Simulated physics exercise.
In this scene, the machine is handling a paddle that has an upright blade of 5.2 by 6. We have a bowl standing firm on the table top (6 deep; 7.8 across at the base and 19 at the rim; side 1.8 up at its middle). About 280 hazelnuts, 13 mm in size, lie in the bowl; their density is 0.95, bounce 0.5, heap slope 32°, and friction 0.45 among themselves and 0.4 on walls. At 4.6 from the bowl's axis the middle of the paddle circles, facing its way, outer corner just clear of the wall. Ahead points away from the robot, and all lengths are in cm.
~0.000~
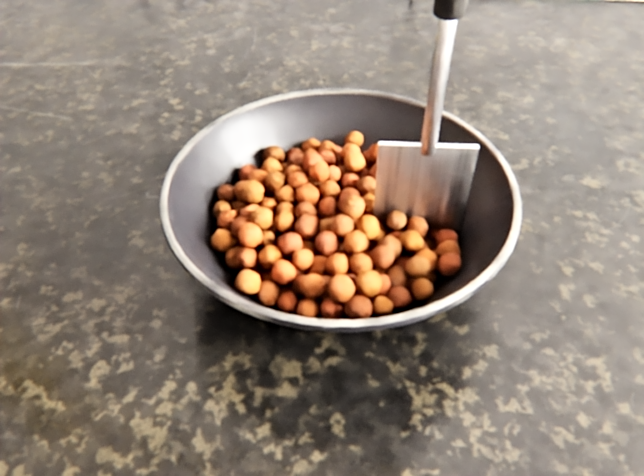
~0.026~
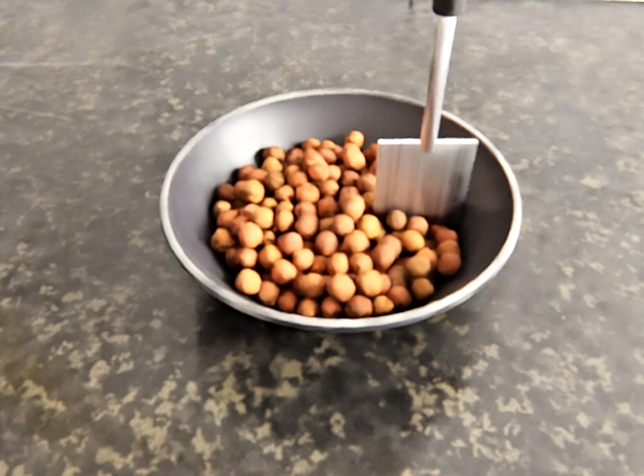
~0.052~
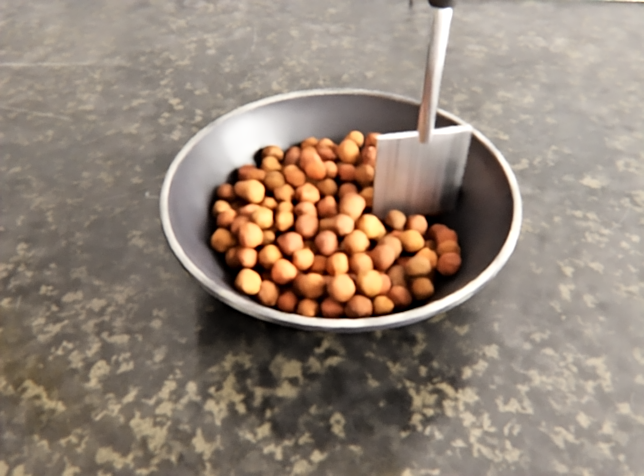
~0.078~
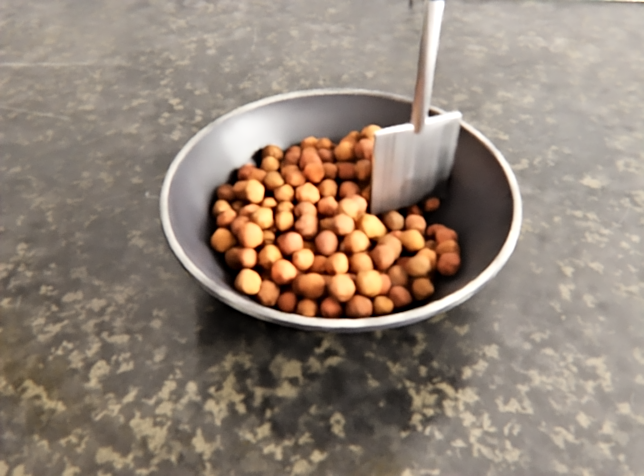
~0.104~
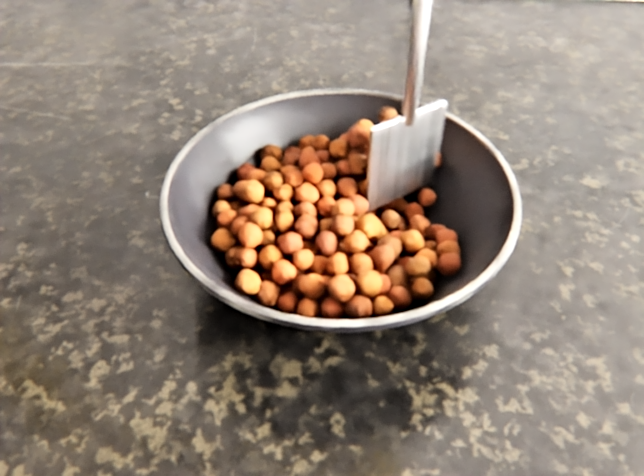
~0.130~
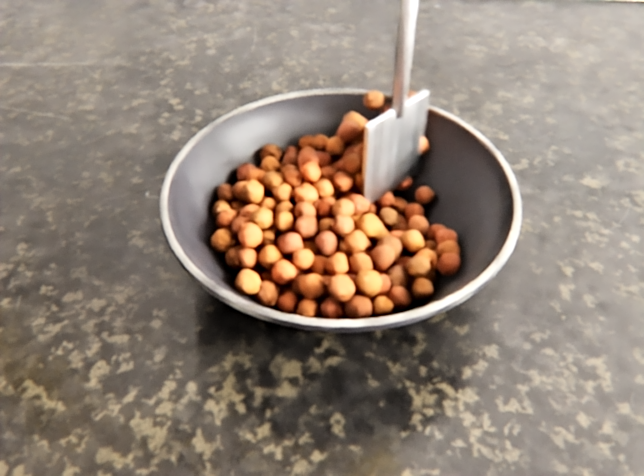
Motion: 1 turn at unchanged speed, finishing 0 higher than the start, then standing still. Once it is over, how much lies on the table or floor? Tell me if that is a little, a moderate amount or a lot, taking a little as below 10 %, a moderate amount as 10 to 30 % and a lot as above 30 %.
A moderate amount, from 10 to 30 %.
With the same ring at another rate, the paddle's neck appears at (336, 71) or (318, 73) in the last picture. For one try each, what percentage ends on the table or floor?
About 40 and 45 per cent.
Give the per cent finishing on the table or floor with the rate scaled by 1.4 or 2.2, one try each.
Roughly 25 and 40 per cent.
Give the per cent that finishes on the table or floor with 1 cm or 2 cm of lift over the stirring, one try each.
That gives about 15 per cent and 10 per cent, in order.
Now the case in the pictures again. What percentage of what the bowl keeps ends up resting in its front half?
I'd say around 30 per cent.
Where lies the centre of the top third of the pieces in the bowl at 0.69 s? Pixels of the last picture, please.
Around (417, 244).
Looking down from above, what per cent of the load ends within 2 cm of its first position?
Estimate: 20 per cent.
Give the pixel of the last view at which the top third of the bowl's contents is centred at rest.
Around (405, 174).
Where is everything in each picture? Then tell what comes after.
In the first picture, the paddle neck at (432, 120), 0° round; upper third of the load around (328, 209), from x 220 to 450, top at y 140; 284 in the bowl.
In the second picture, the paddle neck at (432, 117), 4° round; upper third of the load around (329, 207), from x 220 to 450, top at y 140.
In the third picture, the paddle neck at (428, 108), 14° round; upper third of the load around (337, 196), from x 220 to 450, top at y 140.
In the fourth picture, the paddle neck at (422, 99), 25° round; upper third of the load around (337, 193), from x 220 to 450, top at y 135.
In the fifth picture, the paddle neck at (412, 91), 36° round; upper third of the load around (335, 191), from x 220 to 450, top at y 120.
In the sixth picture, the paddle neck at (401, 84), 48° round; upper third of the load around (336, 186), from x 220 to 450, top at y 100; 284 in the bowl.
After 0.41 s, 169° round, highest piece 8 above the table; 274 in the bowl, 5 on the table or floor, 5 in flight or on the tool.
After 0.69 s, 291° round, highest piece 8 above the table; 248 in the bowl, 31 on the table or floor, 5 in flight or on the tool.
After 1.03 s, 0° round, highest piece 6 above the table; 230 in the bowl, 54 on the table or floor.
After 1.73 s, 0° round, highest piece 6 above the table; 230 in the bowl, 54 on the table or floor.
In the end, 230 in the bowl, 54 on the table or floor. That is 19 % on the table or floor.
